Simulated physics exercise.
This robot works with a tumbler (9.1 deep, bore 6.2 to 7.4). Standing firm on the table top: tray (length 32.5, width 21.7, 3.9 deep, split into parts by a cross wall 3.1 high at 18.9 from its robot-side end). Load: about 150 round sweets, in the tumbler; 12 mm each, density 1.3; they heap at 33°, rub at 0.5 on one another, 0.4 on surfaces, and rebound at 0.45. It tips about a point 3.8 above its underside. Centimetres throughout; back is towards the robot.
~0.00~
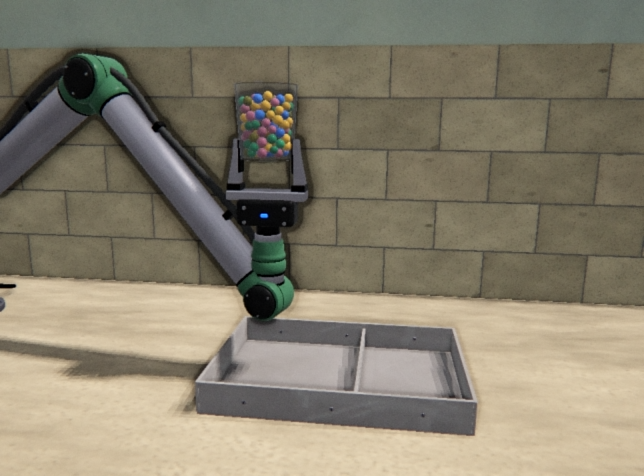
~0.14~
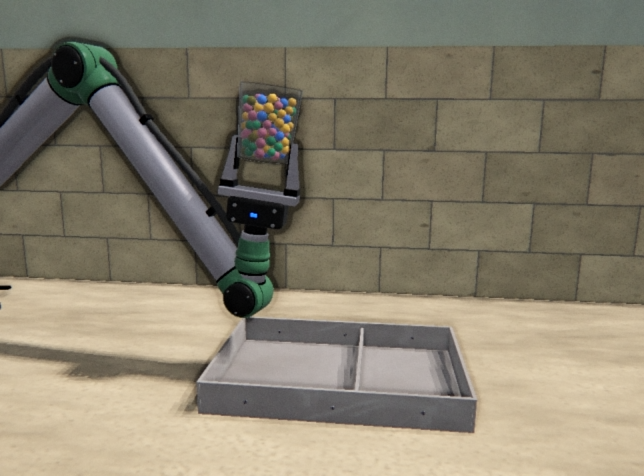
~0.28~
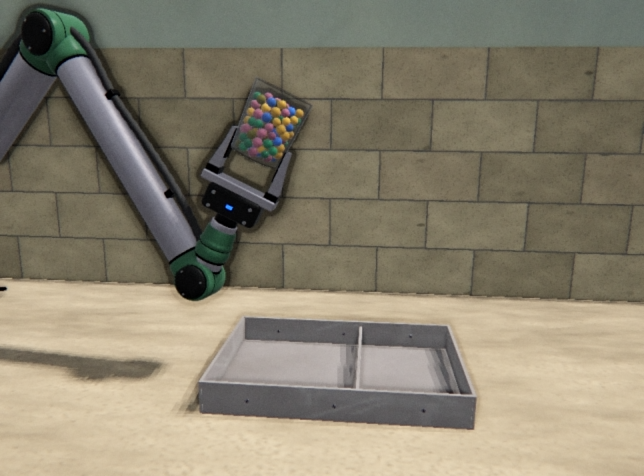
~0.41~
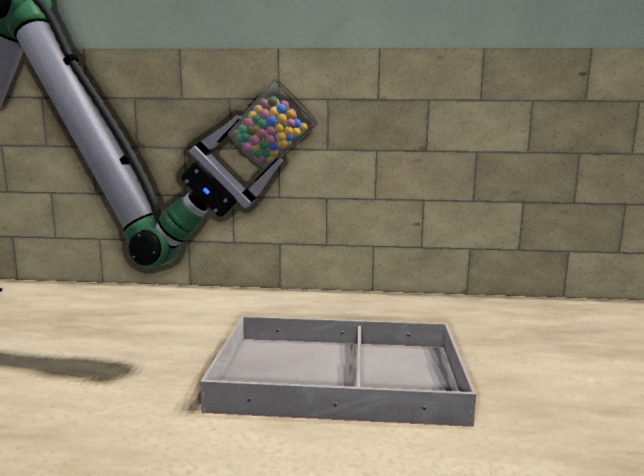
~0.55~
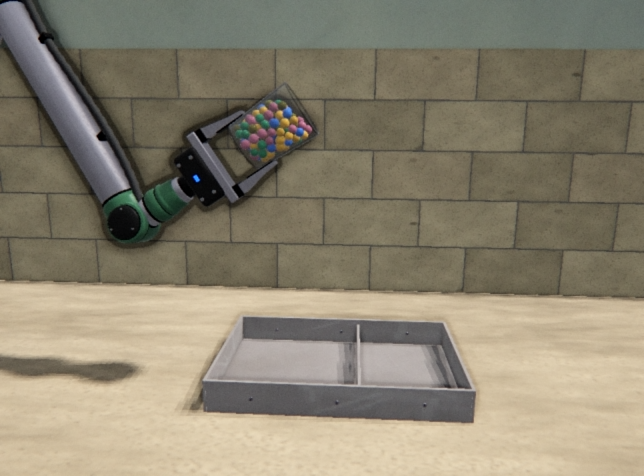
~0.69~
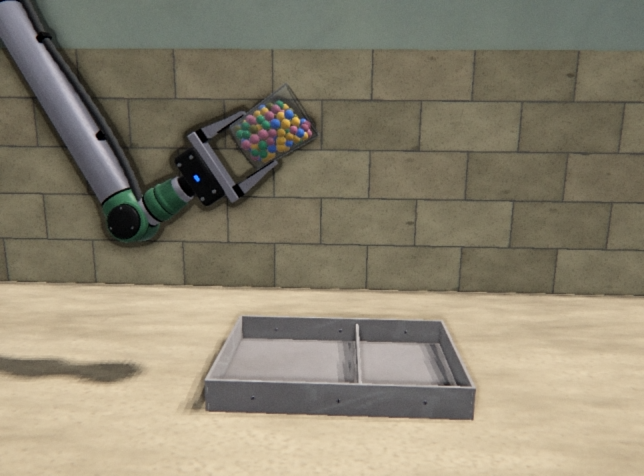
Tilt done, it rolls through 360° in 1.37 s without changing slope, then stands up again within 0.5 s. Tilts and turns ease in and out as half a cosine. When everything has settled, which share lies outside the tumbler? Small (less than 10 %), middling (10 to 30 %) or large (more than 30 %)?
Share outside the tumbler: Small (less than 10 %).
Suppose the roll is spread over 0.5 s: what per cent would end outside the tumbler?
Then about 0 per cent.
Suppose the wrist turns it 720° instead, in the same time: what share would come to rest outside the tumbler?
Then about 0 per cent.
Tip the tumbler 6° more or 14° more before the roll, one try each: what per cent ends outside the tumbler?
About 10 and 15 per cent.
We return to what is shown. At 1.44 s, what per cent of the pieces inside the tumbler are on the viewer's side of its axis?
About 45 per cent.
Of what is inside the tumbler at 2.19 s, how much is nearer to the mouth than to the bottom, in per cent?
Some 45 per cent.
After 1.44 s, tipped 57°, highest piece 38 above the table; 147 in the tumbler.
After 2.19 s, tipped 49°, highest piece 38 above the table; 145 in the tumbler, 1 in the robot-side part, 1 in the far-side part.
After 2.76 s, upright, highest piece 39 above the table; 145 in the tumbler, 1 in the robot-side part, 1 in the far-side part.
After 3.46 s, upright, highest piece 39 above the table; 145 in the tumbler, 1 in the robot-side part, 1 in the far-side part.
At rest, 145 in the tumbler, 1 in the robot-side part, 1 in the far-side part. That is 1 % outside the tumbler.
